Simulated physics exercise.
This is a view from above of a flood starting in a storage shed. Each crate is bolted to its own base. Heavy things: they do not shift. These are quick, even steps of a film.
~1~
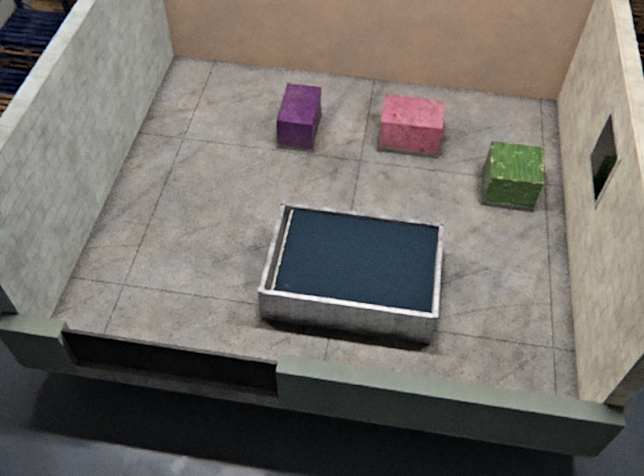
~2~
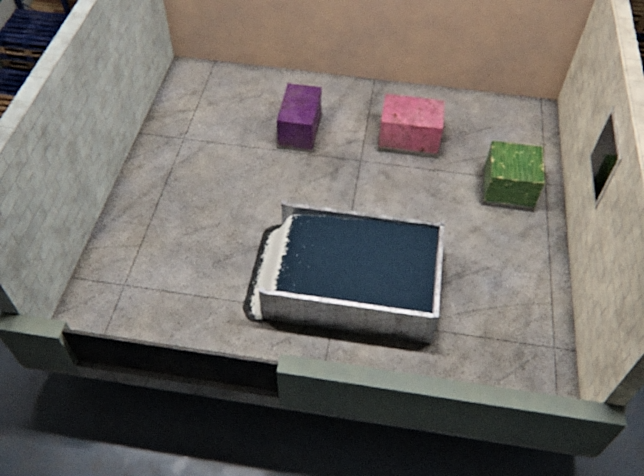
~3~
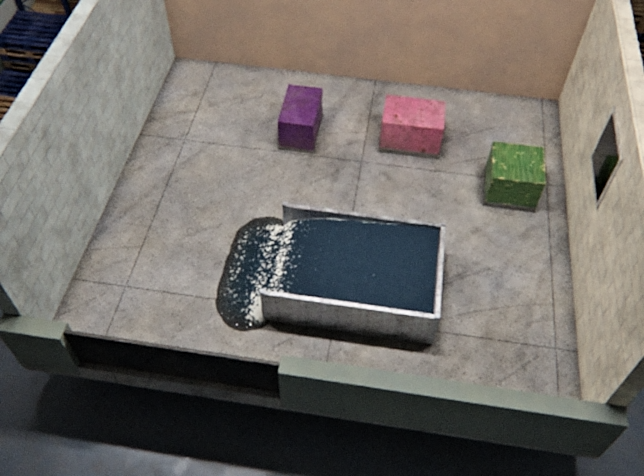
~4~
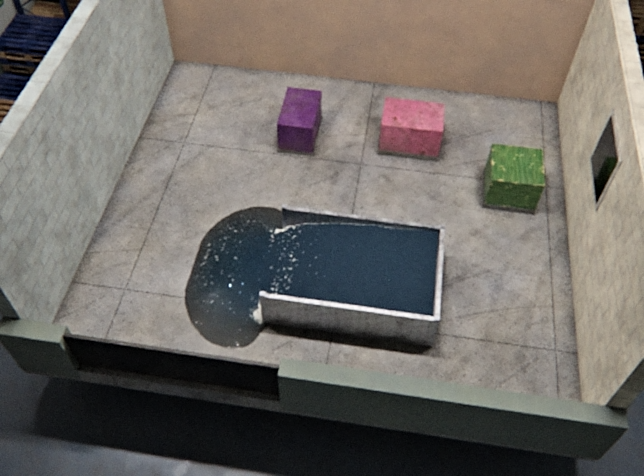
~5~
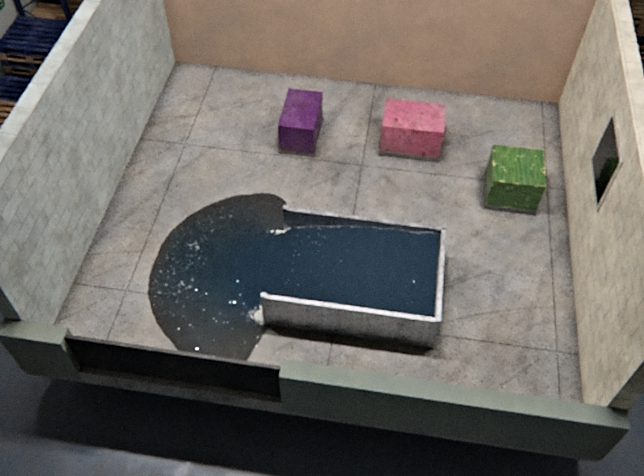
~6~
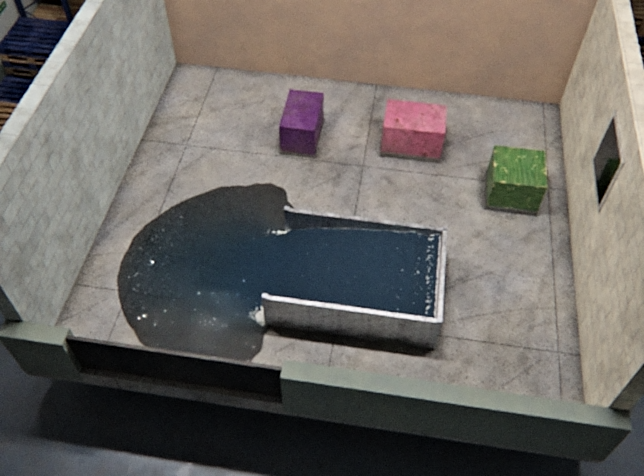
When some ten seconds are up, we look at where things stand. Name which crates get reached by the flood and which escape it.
The pink crate doesn't get caught by the water, the purple crate gets caught by the water, the green crate doesn't get caught by the water.
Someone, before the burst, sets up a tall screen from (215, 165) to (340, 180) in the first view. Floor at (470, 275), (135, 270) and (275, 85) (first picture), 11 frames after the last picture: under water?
Outcome by spot, in order - unwatered, watered, unwatered.
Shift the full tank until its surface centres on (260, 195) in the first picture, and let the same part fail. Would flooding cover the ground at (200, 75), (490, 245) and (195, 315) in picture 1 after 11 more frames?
Results in order - swamped, left untouched, left untouched.
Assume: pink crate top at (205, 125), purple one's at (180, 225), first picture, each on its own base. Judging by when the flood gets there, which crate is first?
I'd say the purple one comes first.
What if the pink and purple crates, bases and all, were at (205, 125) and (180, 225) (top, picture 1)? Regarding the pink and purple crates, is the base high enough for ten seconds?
First pink: It is dampened; then purple: It is dampened.
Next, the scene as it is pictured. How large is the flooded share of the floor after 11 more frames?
Estimated share: About 30 %.
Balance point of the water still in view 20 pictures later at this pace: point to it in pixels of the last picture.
At roughly (198, 240).
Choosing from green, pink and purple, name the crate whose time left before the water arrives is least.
That's the one in purple.
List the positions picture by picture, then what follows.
The first picture shows still water in the tank at (354, 260).
In the second picture, water pours out at (277, 266) and has run to a hidden place.
In the third picture, water pours out at (278, 268) and has run to (259, 223).
In the fourth picture, water pours out at (278, 271) and has run to (228, 221).
In the fifth picture, water pours out at (279, 273) and has run to (169, 244).
In the sixth picture, the front is at (141, 237), out from the gap at (280, 274).
A moment on, water covers 25 % of the floor; the pink crate not reached, the purple crate not reached, the green crate not reached.
Next, water covers 30 % of the floor; the pink crate not reached, the purple crate water round its plinth, the green crate not reached.
Then, water covers 35 % of the floor; the pink crate not reached, the purple crate water round its plinth, the green crate not reached.
Later, water covers 65 % of the floor; the pink crate water round its plinth, the purple crate water round its plinth, the green crate not reached.
In the end, water covers 90 % of the floor; the pink crate stayed above the water, the purple crate was topped, the green crate stayed above the water.
